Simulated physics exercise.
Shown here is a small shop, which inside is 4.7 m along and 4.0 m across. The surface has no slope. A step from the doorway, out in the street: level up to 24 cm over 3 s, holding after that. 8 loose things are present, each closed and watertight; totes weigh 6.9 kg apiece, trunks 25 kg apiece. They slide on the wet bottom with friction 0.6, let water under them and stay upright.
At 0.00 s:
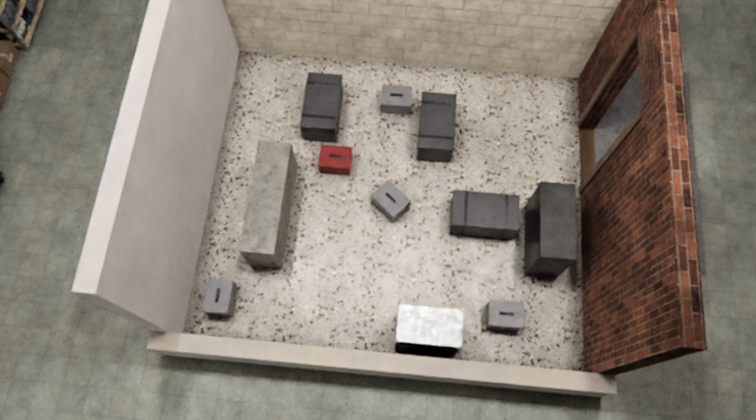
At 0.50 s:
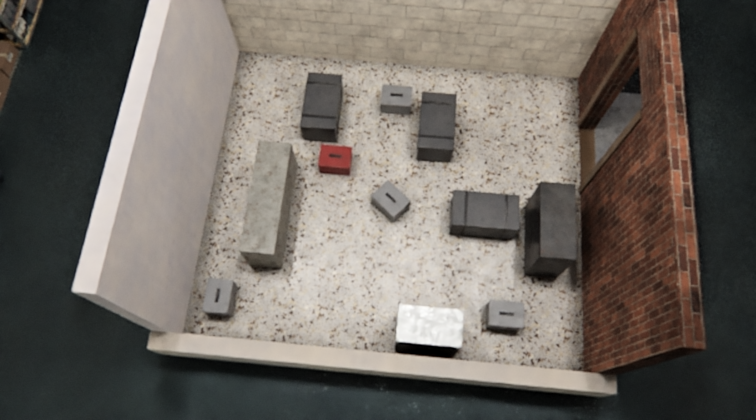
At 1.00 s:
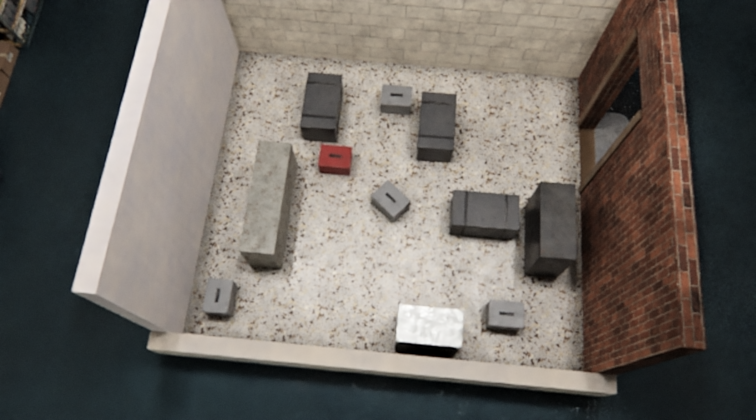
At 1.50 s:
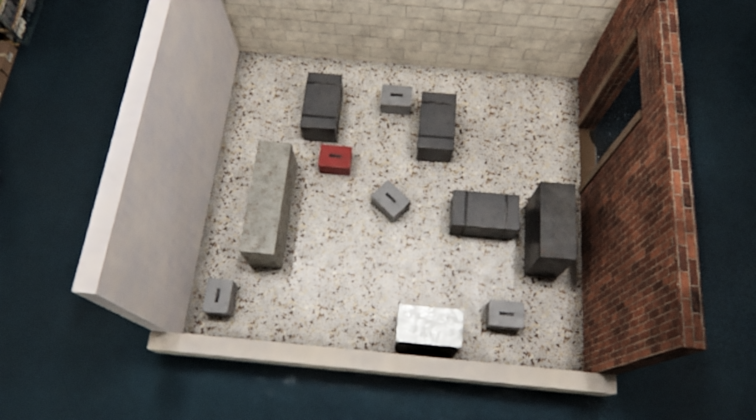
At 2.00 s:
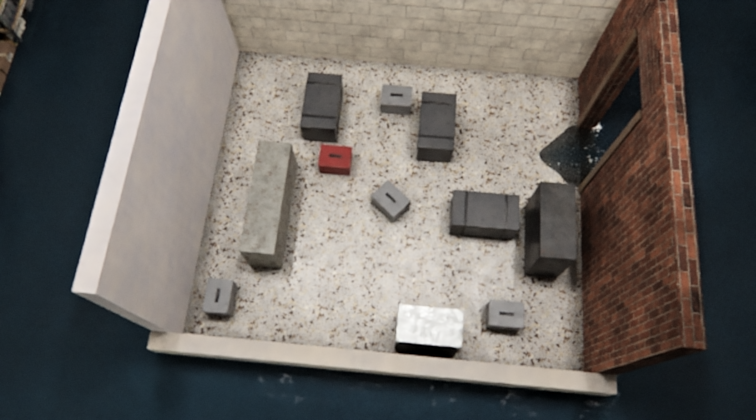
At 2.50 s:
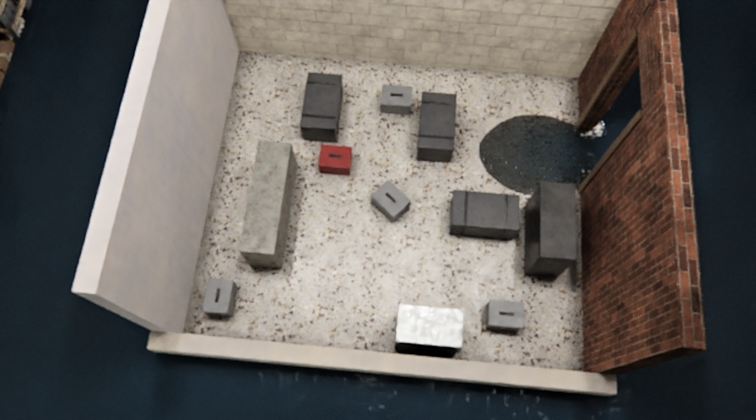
Walled room with scattered boxes standing still as dark water surrounds it, then enters through the right brick wall's opening, spreading across the speckled floor.
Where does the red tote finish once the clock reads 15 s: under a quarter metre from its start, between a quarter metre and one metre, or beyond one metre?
It finishes past the one-metre mark.
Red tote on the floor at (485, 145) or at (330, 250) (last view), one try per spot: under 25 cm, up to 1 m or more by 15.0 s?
Try one - it is swept a long way; try two - it is swept a long way.
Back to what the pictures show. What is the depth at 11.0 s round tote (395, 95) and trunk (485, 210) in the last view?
15 and 7 cm.
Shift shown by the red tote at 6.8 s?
By then it has shifted roughly 20 cm.
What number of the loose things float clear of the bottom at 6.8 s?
The count is 3.
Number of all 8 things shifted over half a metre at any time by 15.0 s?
Tally: 6.
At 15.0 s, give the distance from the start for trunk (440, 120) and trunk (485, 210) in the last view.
Shifts: 250 cm / 20 cm.
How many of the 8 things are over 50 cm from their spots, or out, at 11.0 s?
6.
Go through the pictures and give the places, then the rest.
The first picture shows the red tote at (335, 156) rests on the ground; 0.0 m2 under water; 0 of 8 have shifted.
The second picture shows the red tote at (335, 156) rests on the ground; 0.0 m2 under water; 0 of 8 have shifted.
The third picture shows the red tote at (335, 156), on the bottom; 0.0 m2 under water; 0 of 8 have shifted.
The fourth picture shows the red tote at (335, 156) rests on the ground; water covers 0.0 m2; 0 of 8 have shifted.
The fifth picture shows the red tote at (335, 156) rests on the ground; water covers 0.2 m2; 0 of 8 have shifted.
The sixth picture shows the red tote at (335, 156), on the bottom; 1.1 m2 under water; 0 of 8 have shifted.
After 3.5 s the red tote is near (335, 156), 0.0 m from its start, aground; 0 afloat.
After 6.8 s the red tote is near (318, 147), 0.2 m from its start, afloat; 3 afloat.
After 11.0 s the red tote is near (226, 258), 1.8 m from its start, afloat; 5 afloat.
After 15.0 s the red tote is near (302, 324), 2.2 m from its start, afloat; 8 afloat.
